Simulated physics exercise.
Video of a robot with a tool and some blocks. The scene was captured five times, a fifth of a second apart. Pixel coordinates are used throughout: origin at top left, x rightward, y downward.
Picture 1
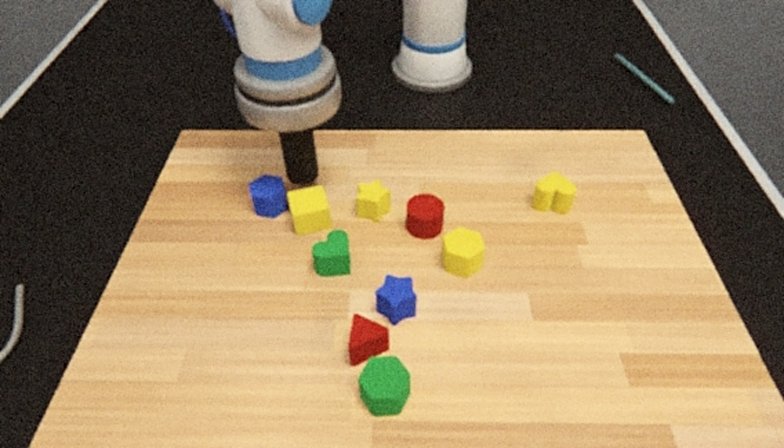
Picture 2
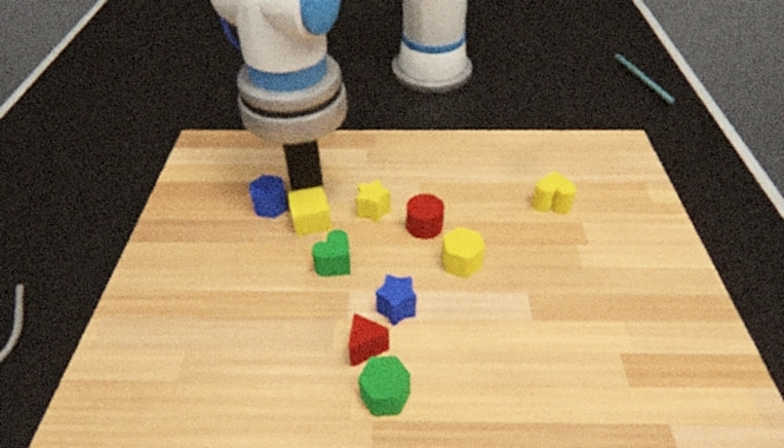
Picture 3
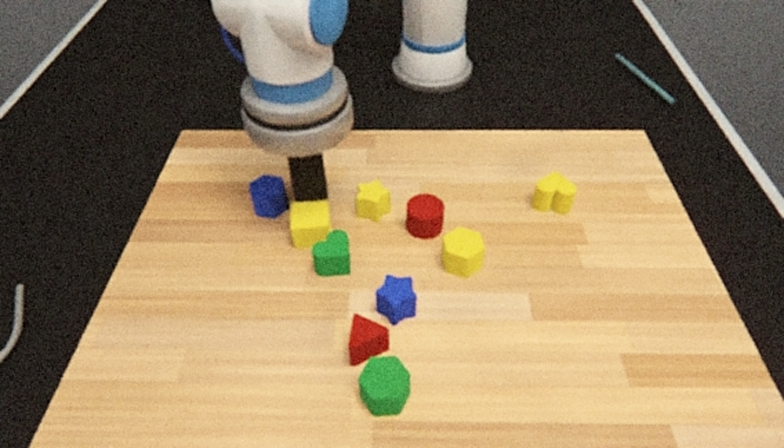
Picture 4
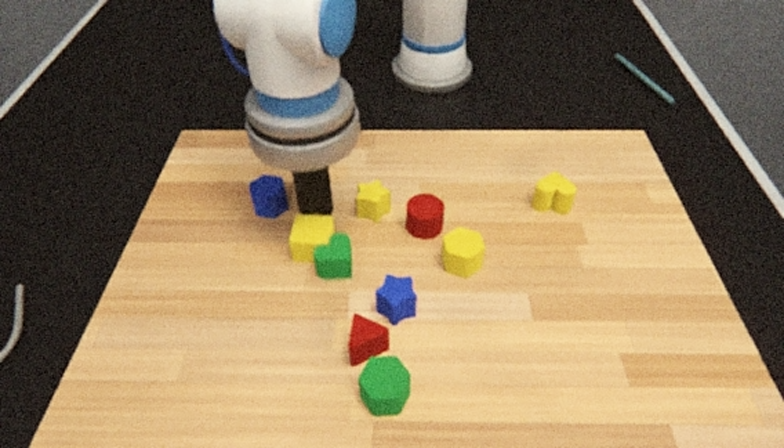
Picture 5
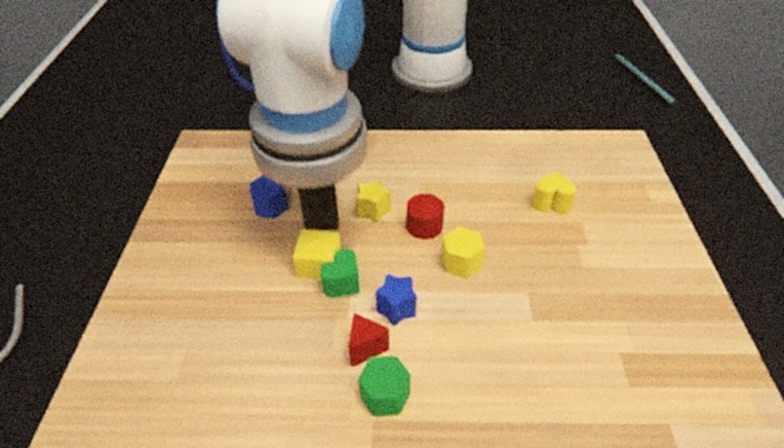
In this clip, a robot arm with a dark tool moves toward a yellow square block on a wooden board scattered with coloured blocks, then pushes it a short way toward the viewer, nudging a green heart slightly forward.
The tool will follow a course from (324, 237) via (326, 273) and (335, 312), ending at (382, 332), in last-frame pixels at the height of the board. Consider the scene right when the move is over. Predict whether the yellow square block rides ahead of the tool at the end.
Slipped loose.
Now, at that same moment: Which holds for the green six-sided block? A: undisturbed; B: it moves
My answer is option B.
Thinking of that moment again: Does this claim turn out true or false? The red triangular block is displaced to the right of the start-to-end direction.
False - the claim does not hold.
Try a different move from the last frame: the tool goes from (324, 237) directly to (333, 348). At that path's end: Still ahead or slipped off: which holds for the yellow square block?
The tool still has it in front.
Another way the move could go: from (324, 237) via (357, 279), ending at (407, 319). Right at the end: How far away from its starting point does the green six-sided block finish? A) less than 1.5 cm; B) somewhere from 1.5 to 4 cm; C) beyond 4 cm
It's A.
What follows on the original path. One third of the way, tool (324, 262); yellow square block (323, 284), turned 15° anticlockwise; green heart (358, 299), turned 20° anticlockwise; red triangular block (366, 333).
Two thirds of the way, tool (334, 302); yellow square block (341, 329), turned 30° anticlockwise; green heart (381, 319), turned 65° anticlockwise; red triangular block (393, 353), turned 40° clockwise; green six-sided block (389, 388), turned 10° clockwise.
At the end, tool (381, 320); yellow square block (355, 345); green heart (421, 331), turned 60° anticlockwise; red triangular block (419, 367), turned 90° clockwise; green six-sided block (390, 396), turned 40° clockwise; blue star-shaped block (402, 288).
